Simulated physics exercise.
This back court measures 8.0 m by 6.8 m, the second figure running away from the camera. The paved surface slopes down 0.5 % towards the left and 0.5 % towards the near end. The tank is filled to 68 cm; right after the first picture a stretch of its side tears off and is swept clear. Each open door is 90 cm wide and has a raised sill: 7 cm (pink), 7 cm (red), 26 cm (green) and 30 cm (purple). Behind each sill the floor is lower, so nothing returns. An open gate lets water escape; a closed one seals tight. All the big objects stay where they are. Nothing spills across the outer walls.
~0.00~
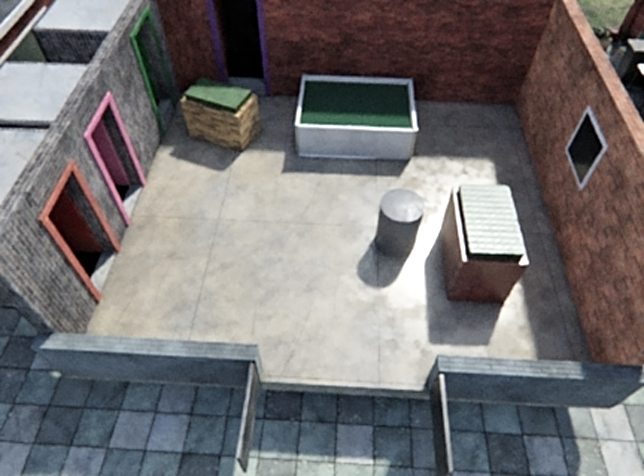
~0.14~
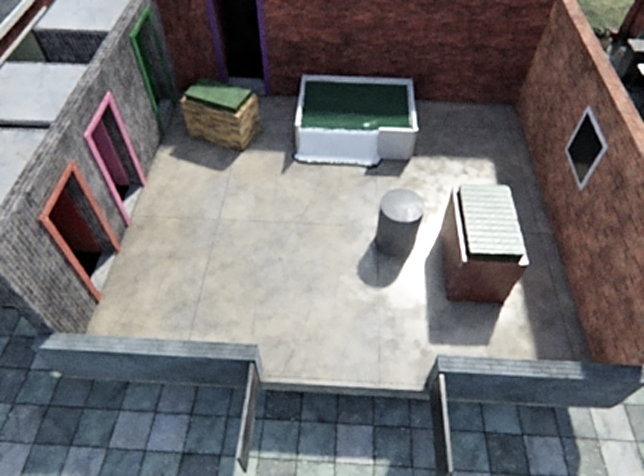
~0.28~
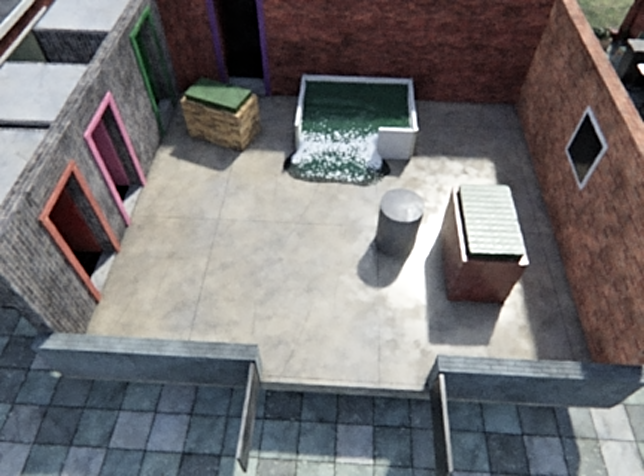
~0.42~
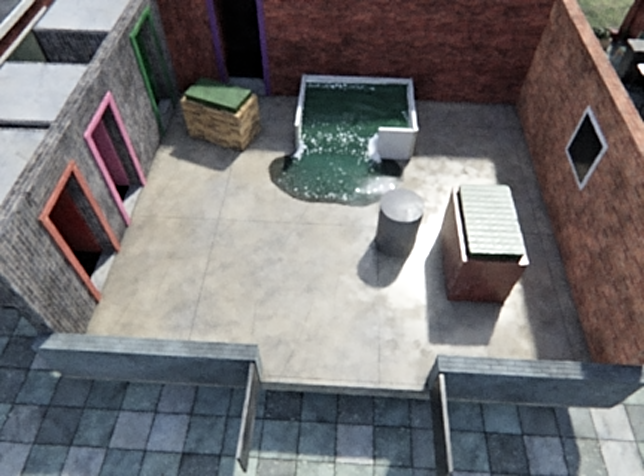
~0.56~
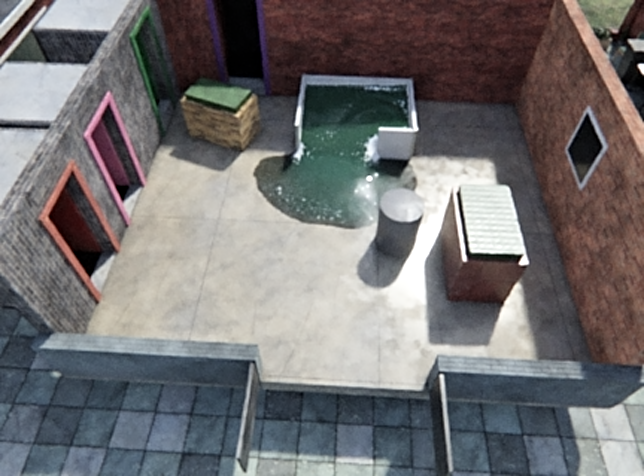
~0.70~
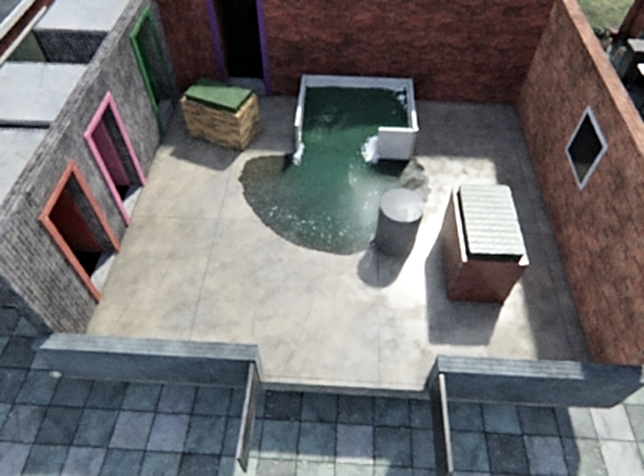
A walled back court with a pale paved floor is seen from high above, the view staying still. A white tank of dark green water stands at the far wall, with a straw-coloured block to its left, a grey cylinder and a brick box to the right, and orange, pink and green doorways along the left wall. Part of the tank's front breaks away, and foaming green water pours out, spreading across the floor towards the viewer and leftward, reaching the cylinder.
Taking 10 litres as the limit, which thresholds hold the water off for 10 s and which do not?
Within that time: At the pink door it keeps below the limit; at the red door it passes the limit; at the green door it does not reach the limit; at the purple door it does not reach the limit.
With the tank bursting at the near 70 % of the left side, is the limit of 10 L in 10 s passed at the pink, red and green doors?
Against that limit: Pink above, red over, green not over.
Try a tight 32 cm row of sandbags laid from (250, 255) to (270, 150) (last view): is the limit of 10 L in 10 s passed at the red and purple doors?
Against that limit: Red below, purple under.
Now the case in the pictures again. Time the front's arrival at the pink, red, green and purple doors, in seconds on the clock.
Arrival: Pink 2.6 s, red 2.4 s, green 7.0 s, purple 9.0 s.
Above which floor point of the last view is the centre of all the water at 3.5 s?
At about (299, 218).
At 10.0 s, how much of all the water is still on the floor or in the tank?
Some 58 per cent remains.
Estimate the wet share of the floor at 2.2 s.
Near 45 per cent is wet.
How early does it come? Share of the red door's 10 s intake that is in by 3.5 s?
About 20 per cent.
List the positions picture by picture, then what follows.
The tank at (356, 105) is whole and still, 68 cm deep, in the first frame.
The front is at (377, 163), 0.9 m from the gap at (338, 147); 0.3 m2 of floor is under water; 68 cm left at the back of the tank, in the second frame.
The front is at (288, 167), 1.1 m from the gap at (338, 148); 1.3 m2 of floor is under water; 68 cm left at the back of the tank, in the third frame.
Water pours out at (338, 148) and has run 1.5 m, to (366, 203); typically 9 cm deep outside, 61 cm at the tank's back, in the fourth frame.
The front is at (359, 224), 1.9 m from the gap at (338, 148); 4.4 m2 of floor is under water; 59 cm left at the back of the tank, in the fifth frame.
The front is at (342, 252), 2.5 m from the gap at (338, 148); 6.3 m2 of floor is under water; 57 cm left at the back of the tank, in the sixth frame.
After 1.4 s water covers 30 % of the floor and is deepest (30 cm) near (378, 225); pink door not reached, red door not reached, green door not reached, purple door not reached.
After 2.2 s water covers 45 % of the floor and is deepest (26 cm) near (193, 362); pink door not reached, red door not reached, green door not reached, purple door not reached.
After 3.5 s water covers 55 % of the floor and is deepest (28 cm) near (78, 355); pink door 5 cm at the sill, 0 L in, red door 10 cm at the sill, 10 L in, green door not reached, purple door not reached.
After 6.0 s water covers 60 % of the floor and is deepest (11 cm) near (287, 356); pink door 7 cm at the sill, 1 L in, red door 10 cm at the sill, 49 L in, green door not reached, purple door not reached.
After 10.0 s water covers 75 % of the floor and is deepest (8 cm) near (147, 180); pink door 4 cm at the sill, 1 L in, red door 6 cm at the sill, 54 L in, green door 5 cm at the sill, 0 L in, purple door 2 cm at the sill, 0 L in.
